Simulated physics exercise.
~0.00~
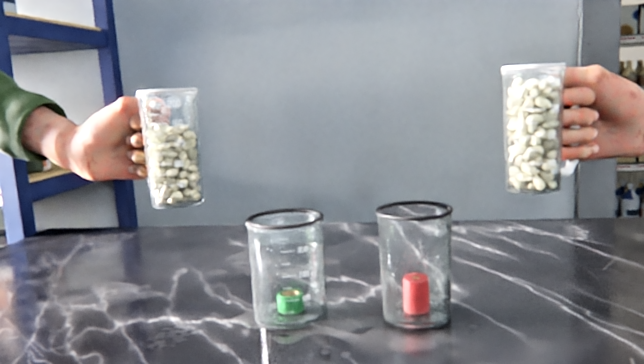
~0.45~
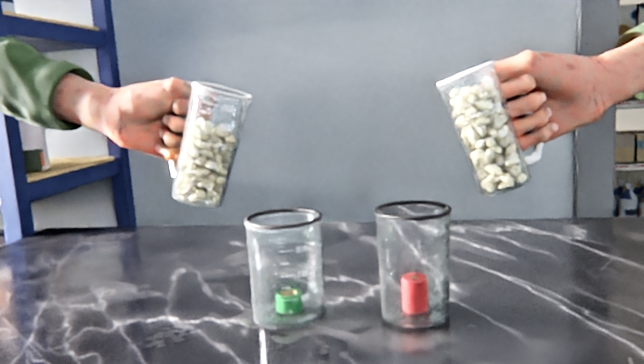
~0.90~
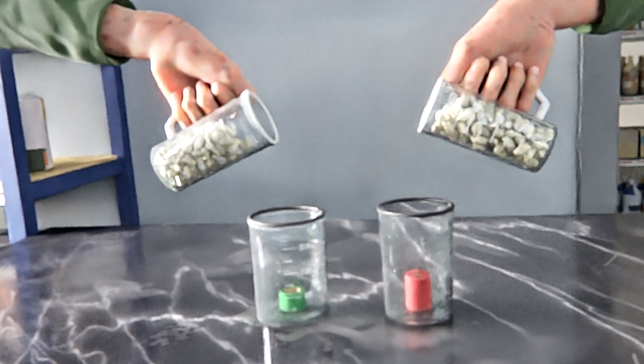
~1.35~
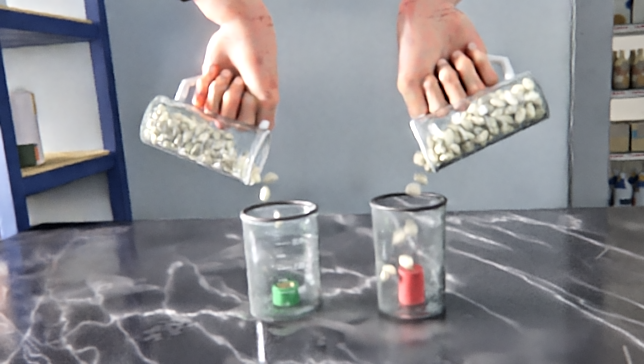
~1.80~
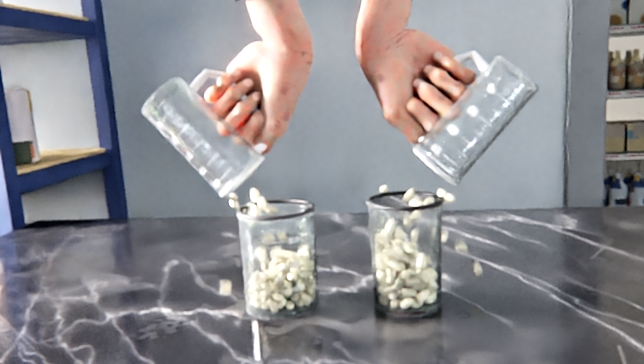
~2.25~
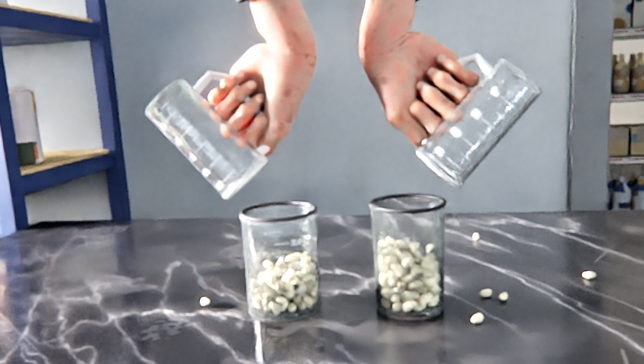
Two hands, one at each side, hold clear cups full of pale, bean-like pieces above a dark marbled table, seen from the front by a slightly swaying camera. Below stand two clear beakers, the left holding a small green object and the right a red one. The hands move inward and tilt the cups until pieces begin to fall. The cups tip further and empty, filling each beaker about halfway. Both objects end up buried, with a few pieces lying on the table, more of them at the right.
